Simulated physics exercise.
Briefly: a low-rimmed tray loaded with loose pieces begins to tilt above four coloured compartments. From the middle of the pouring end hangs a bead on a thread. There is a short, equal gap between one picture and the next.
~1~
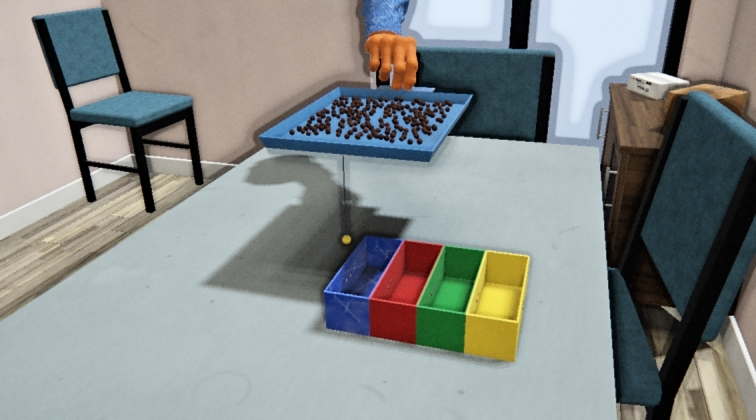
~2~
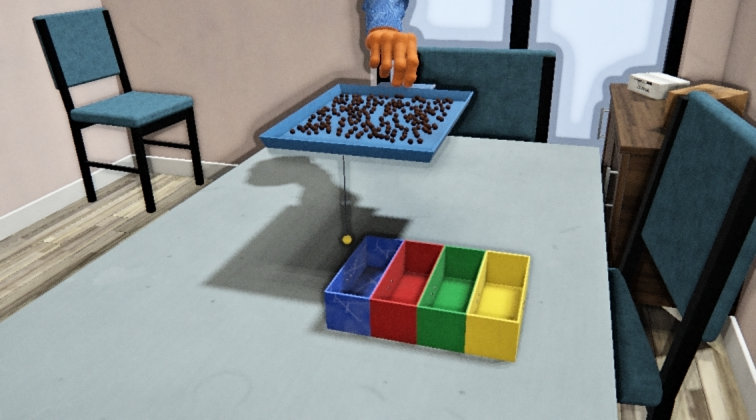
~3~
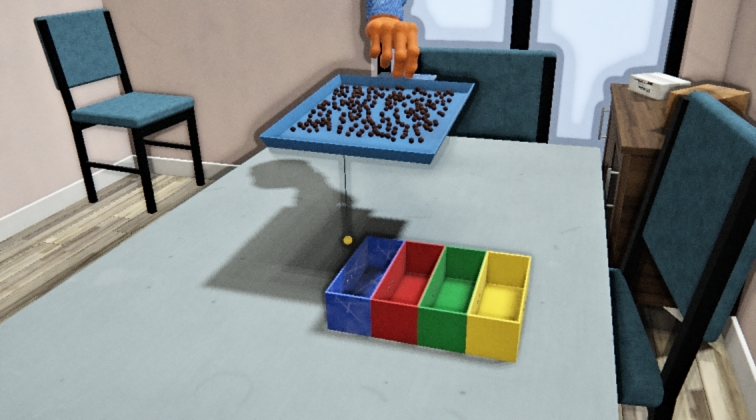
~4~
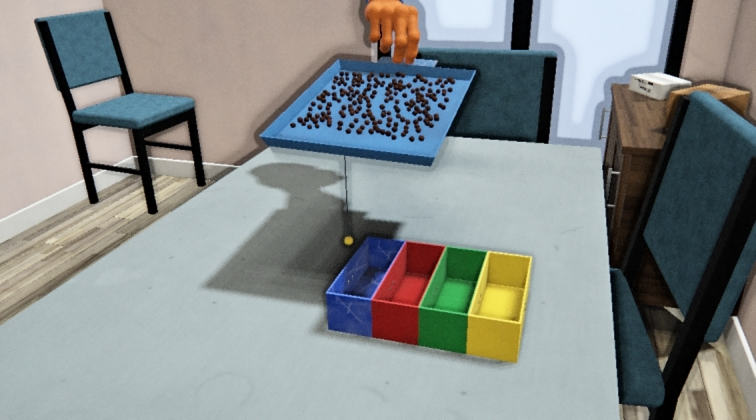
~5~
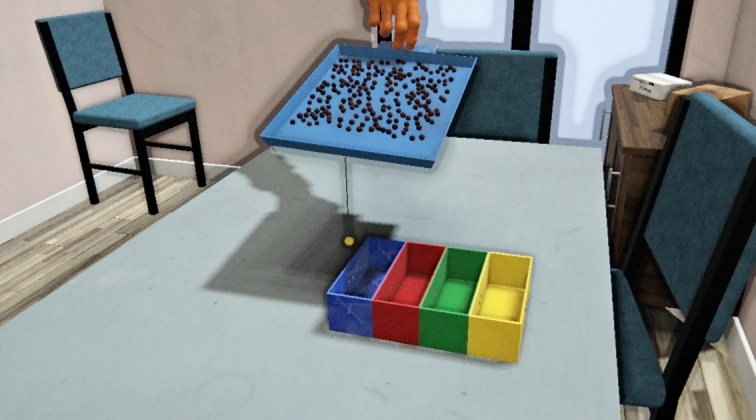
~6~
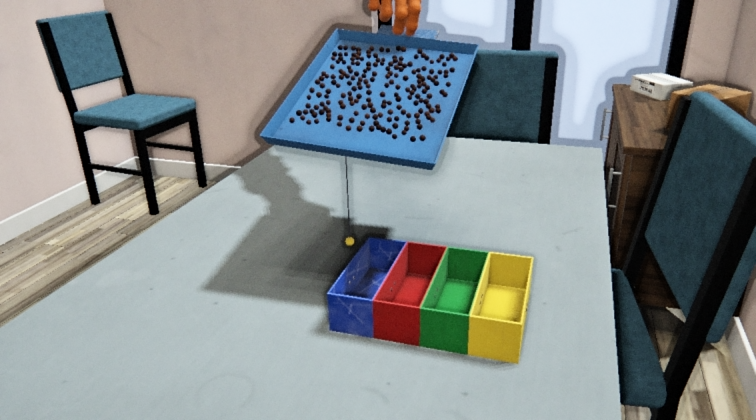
The clip shows a hand holding a blue tray of small dark brown pieces above blue, red, green and yellow compartments, a yellow bead hanging beneath on a thread, as the tray's far side rises and it tilts increasingly forward.
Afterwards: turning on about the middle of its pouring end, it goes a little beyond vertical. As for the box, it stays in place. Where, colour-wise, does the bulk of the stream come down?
In the red cell.
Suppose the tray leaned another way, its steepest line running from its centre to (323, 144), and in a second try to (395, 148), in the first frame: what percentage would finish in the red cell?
Well, 0 percent for one and then 80 percent for the other.
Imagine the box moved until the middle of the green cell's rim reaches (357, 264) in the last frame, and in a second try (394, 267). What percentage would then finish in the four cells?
Roughly 70% on the first try and 100% on the second.
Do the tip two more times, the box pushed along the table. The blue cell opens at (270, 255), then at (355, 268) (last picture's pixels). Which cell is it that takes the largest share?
First place: Yellow; second place: That red cell.
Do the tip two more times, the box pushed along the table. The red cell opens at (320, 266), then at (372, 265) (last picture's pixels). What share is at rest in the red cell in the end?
10 and 30 in a hundred.
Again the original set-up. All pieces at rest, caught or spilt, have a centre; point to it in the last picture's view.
Centre at rest: Close to (395, 312).
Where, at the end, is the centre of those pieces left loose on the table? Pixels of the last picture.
I'd put the middle at roughly (313, 313).
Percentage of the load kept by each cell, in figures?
Approximate shares in per cent - blue cell 30, red cell 50, green cell 10, yellow cell 0.
Soon after the last picture, tray tipped steeply; about half on the tray; a small part in the red cell; a small part in the blue cell; a stray few in the green cell; about a quarter falling or outside the box.
A little later, tray tipped past a quarter turn; about half in the red cell; about a quarter in the blue cell; a small part in the green cell; about a quarter falling or outside the box.
Later still, tray tipped past a quarter turn; about half in the red cell; about a quarter in the blue cell; a small part in the green cell; a small part falling or outside the box.
At rest, tray tipped past a quarter turn; about half in the red cell; about a quarter in the blue cell; a small part in the green cell; none in the yellow cell; a small part outside the box.
